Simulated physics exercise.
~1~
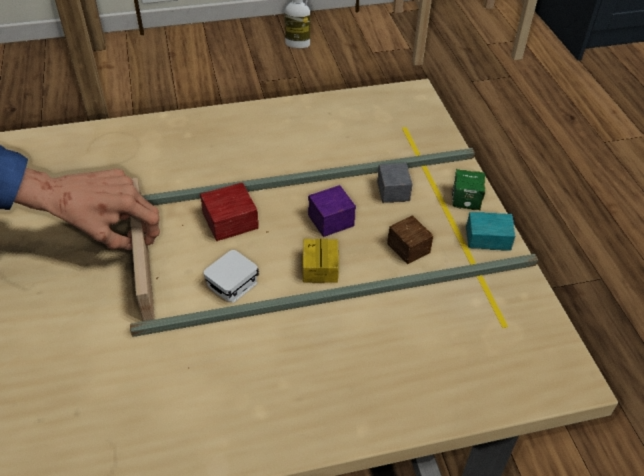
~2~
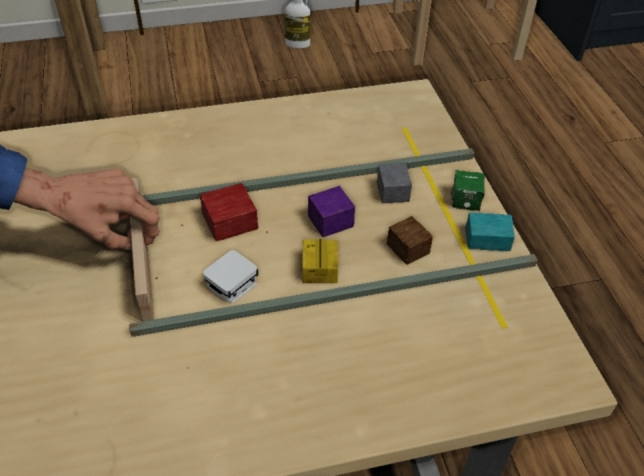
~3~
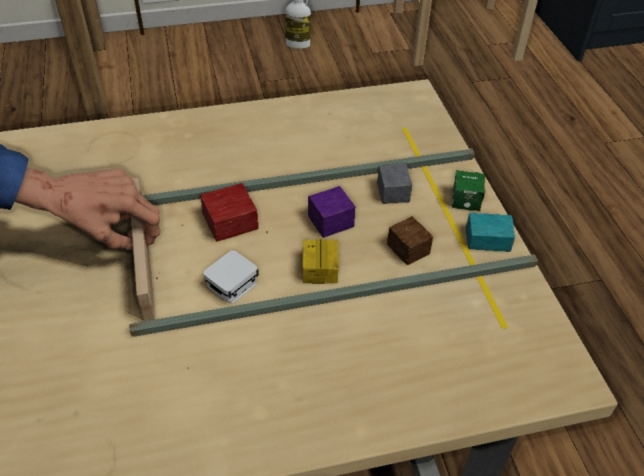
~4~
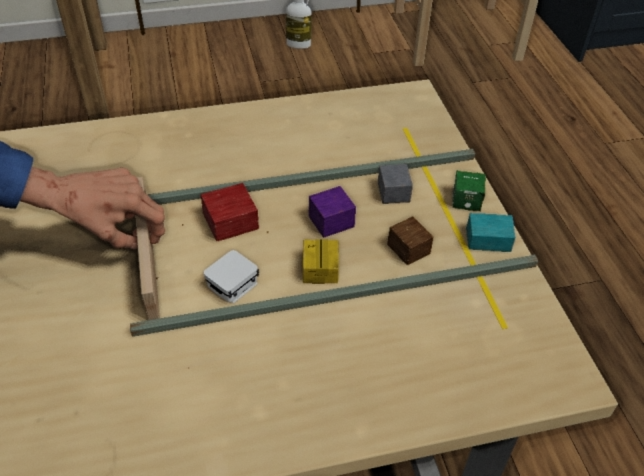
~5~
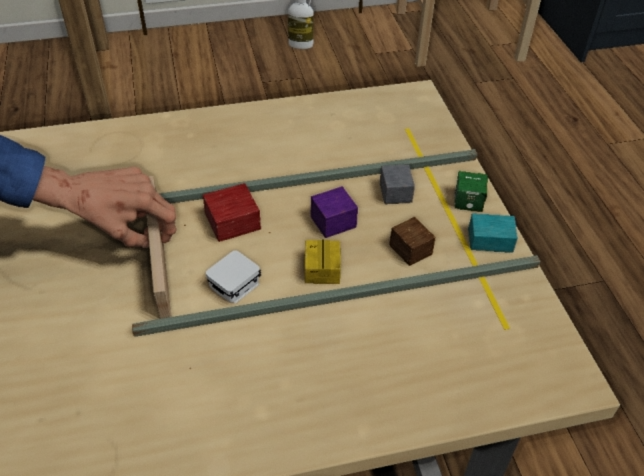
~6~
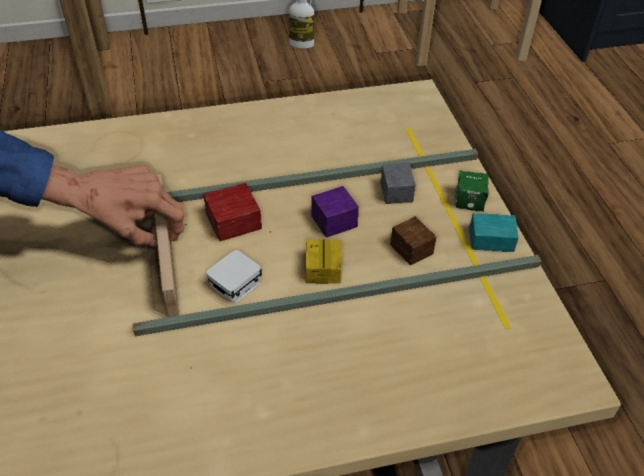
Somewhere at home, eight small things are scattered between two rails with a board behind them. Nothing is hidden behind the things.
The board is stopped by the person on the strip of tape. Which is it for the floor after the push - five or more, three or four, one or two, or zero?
Missing from the table at the end: Three or four.
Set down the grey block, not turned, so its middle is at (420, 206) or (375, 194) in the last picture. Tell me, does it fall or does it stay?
Taking the places in order, it ends up off; it ends up off.
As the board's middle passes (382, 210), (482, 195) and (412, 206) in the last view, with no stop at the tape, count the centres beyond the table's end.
0, 6 and 1.
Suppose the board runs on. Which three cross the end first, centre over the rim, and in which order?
First the turquoise block, then the green box, then the brown block.
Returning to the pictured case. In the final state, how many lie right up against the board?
It's touching 2 at the end.
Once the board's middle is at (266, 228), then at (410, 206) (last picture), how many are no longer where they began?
At the first place 3, at the second 8.
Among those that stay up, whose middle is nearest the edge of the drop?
Answer: The grey block.
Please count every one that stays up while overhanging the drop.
So the number is 2.
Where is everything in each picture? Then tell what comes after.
Turquoise block (490, 231); green box (468, 190); grey block (394, 183); board (141, 247); tape (448, 214), in the first picture.
Green box (468, 190); purple block (331, 211), in the second picture.
Grey block (394, 184); yellow box (320, 261), in the third picture.
Turquoise block (490, 232); board (145, 246), in the fourth picture.
Green box (471, 191); red block (232, 212), in the fifth picture.
Turquoise block (493, 233); green box (472, 191); grey block (398, 184); board (165, 243); tape (451, 215), in the sixth picture.
Soon after, none off yet; turquoise block at rest near (493, 233); green box at rest near (472, 191); grey block at rest near (398, 184).
After that, none off yet; turquoise block moving near (501, 232); green box at rest near (472, 191); grey block displaced about its own width near (422, 175).
In the end, the number that fall off is three or four; gone, purple block, brown block, green box and turquoise block.
